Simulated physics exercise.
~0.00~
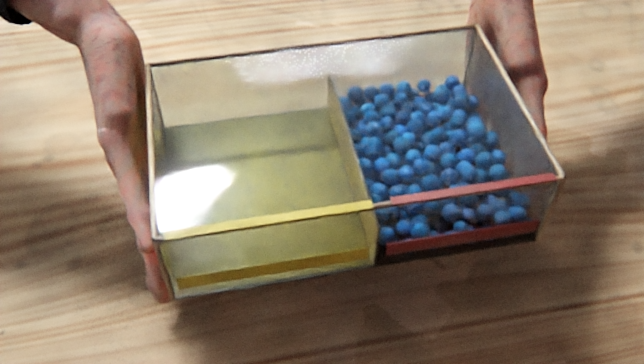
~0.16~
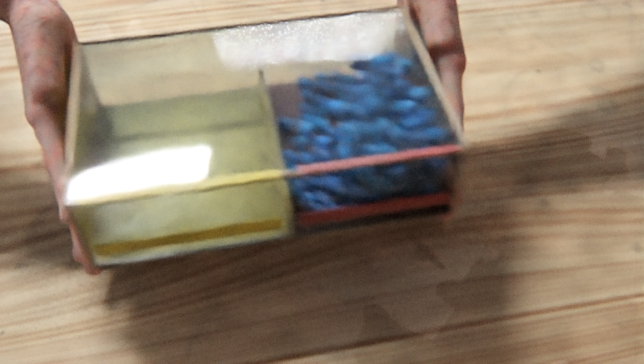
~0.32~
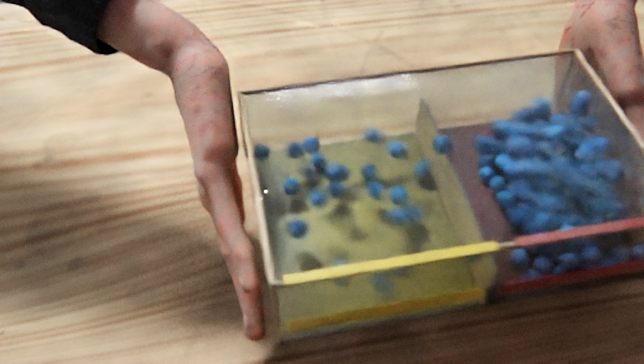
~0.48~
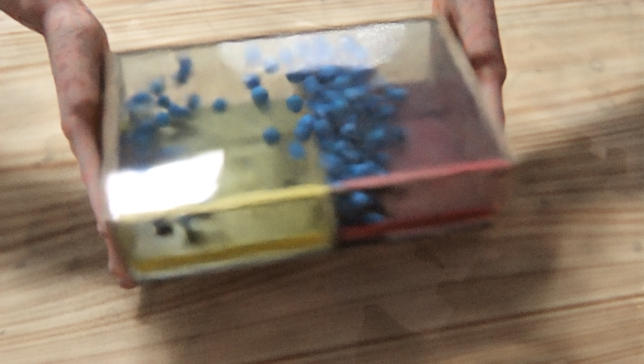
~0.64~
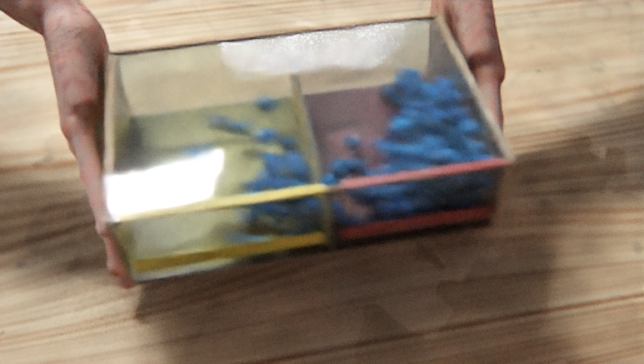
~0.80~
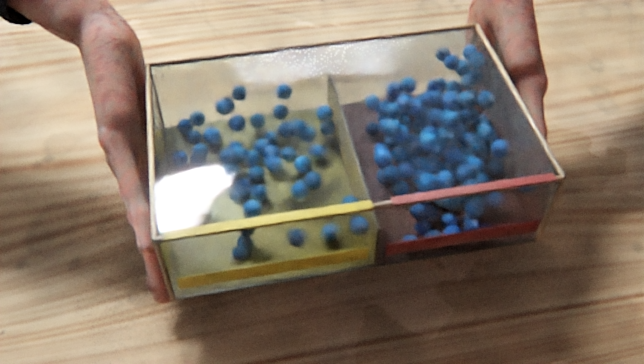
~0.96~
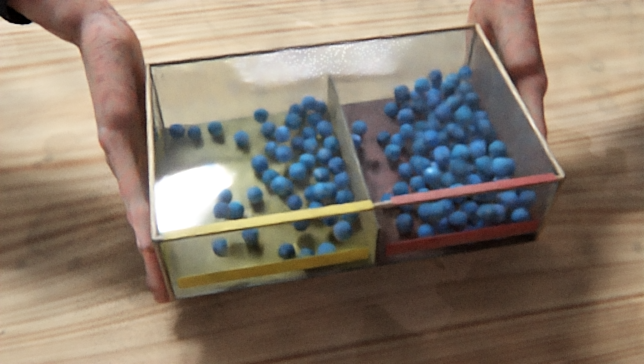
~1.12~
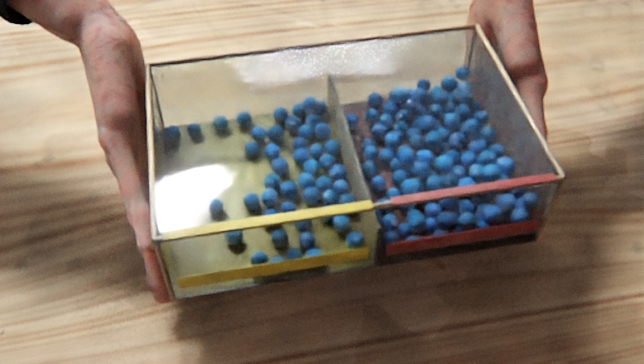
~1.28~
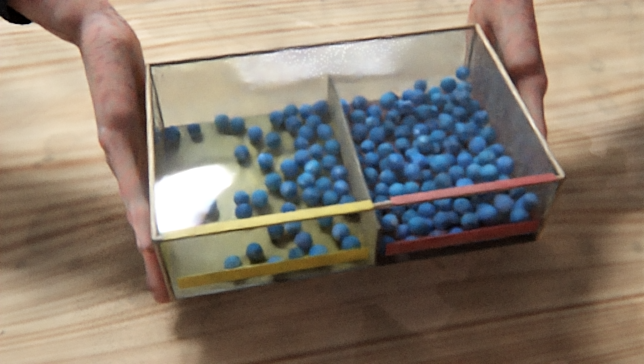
Two hands hold a clear-lidded, shallow box by its left and right ends above a pale wooden table, seen from above at an angle. A partition splits it into a yellow-marked left side, empty at first, and a red-marked right side filled with small blue balls. The hands swing the box left, then right, and some balls scatter into the yellow side. They shake it back and forth again, sending more across, before returning it to the middle. The balls bounce and settle, most still in the red side, with a smaller group in the yellow, gathered mainly near the partition.
